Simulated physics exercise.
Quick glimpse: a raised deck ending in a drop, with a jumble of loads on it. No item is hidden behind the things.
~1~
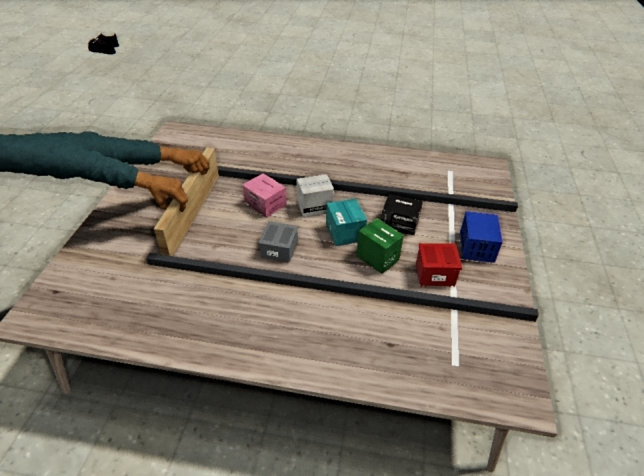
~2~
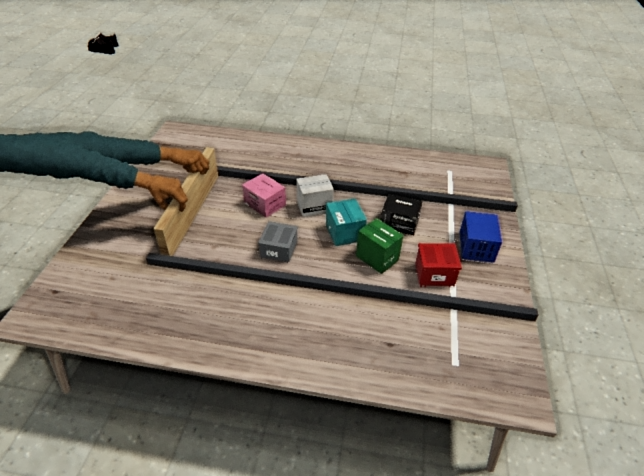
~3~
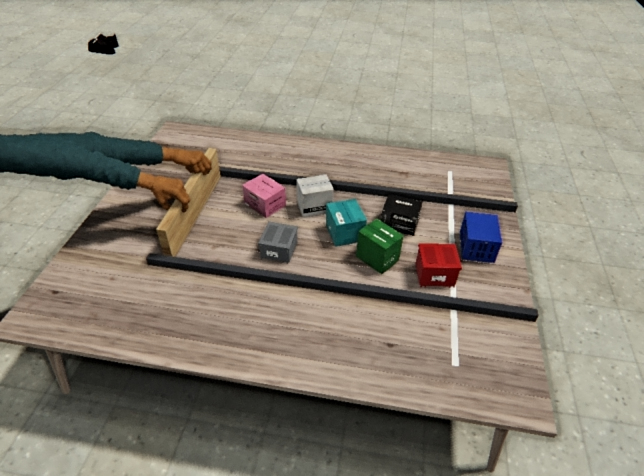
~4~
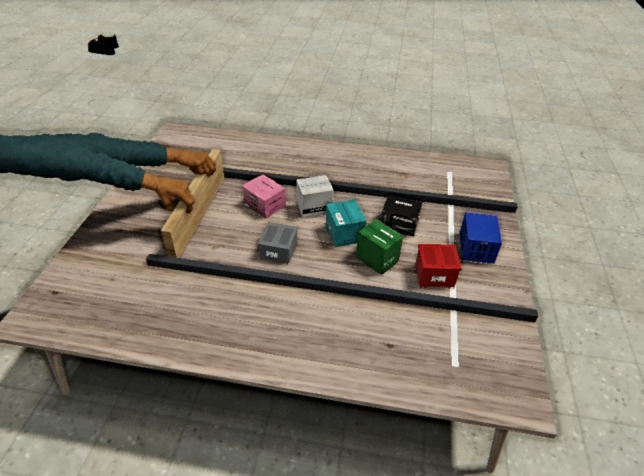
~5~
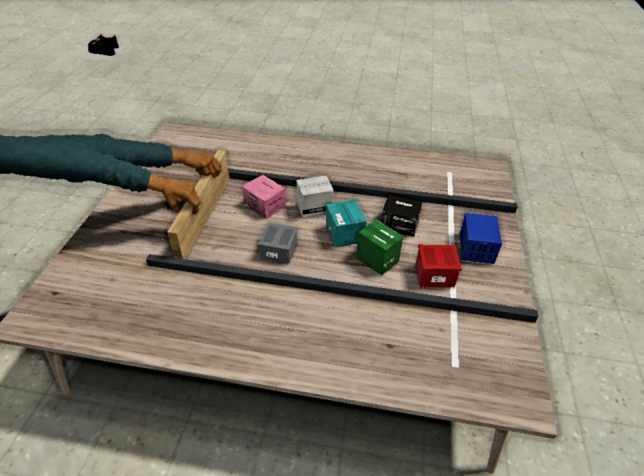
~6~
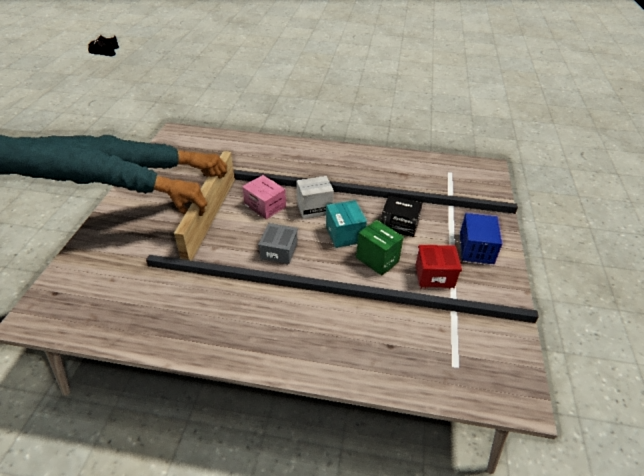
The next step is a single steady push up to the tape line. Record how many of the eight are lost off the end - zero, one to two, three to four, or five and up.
Lost off the end: One to two.
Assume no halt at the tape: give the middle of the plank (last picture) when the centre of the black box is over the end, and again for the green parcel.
The black box puts it at (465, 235), the green parcel at (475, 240).
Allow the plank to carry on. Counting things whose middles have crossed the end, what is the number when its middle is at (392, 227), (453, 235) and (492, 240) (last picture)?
First 0, next 2, last 5.
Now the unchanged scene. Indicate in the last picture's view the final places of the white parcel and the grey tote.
In the last picture the white parcel sits around (505, 211) and the grey tote around (471, 270).
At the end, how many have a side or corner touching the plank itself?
Number in contact with it: 3.
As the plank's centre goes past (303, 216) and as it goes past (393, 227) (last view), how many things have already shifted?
First 3, after that 8.
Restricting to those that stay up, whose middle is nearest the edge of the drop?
It is the black box.
Soon after, none off yet; blue crate at rest near (480, 238); red tote at rest near (437, 267); black box at rest near (401, 216).
After that, none off yet; blue crate at rest near (480, 238); red tote at rest near (437, 267); black box displaced about its own width near (431, 223).
And then, none off yet; blue crate displaced about its own width near (514, 253); red tote displaced about its own width near (493, 278); black box displaced well along near (488, 233).
In the end, the number that fall off is one or two; gone, red tote and blue crate.
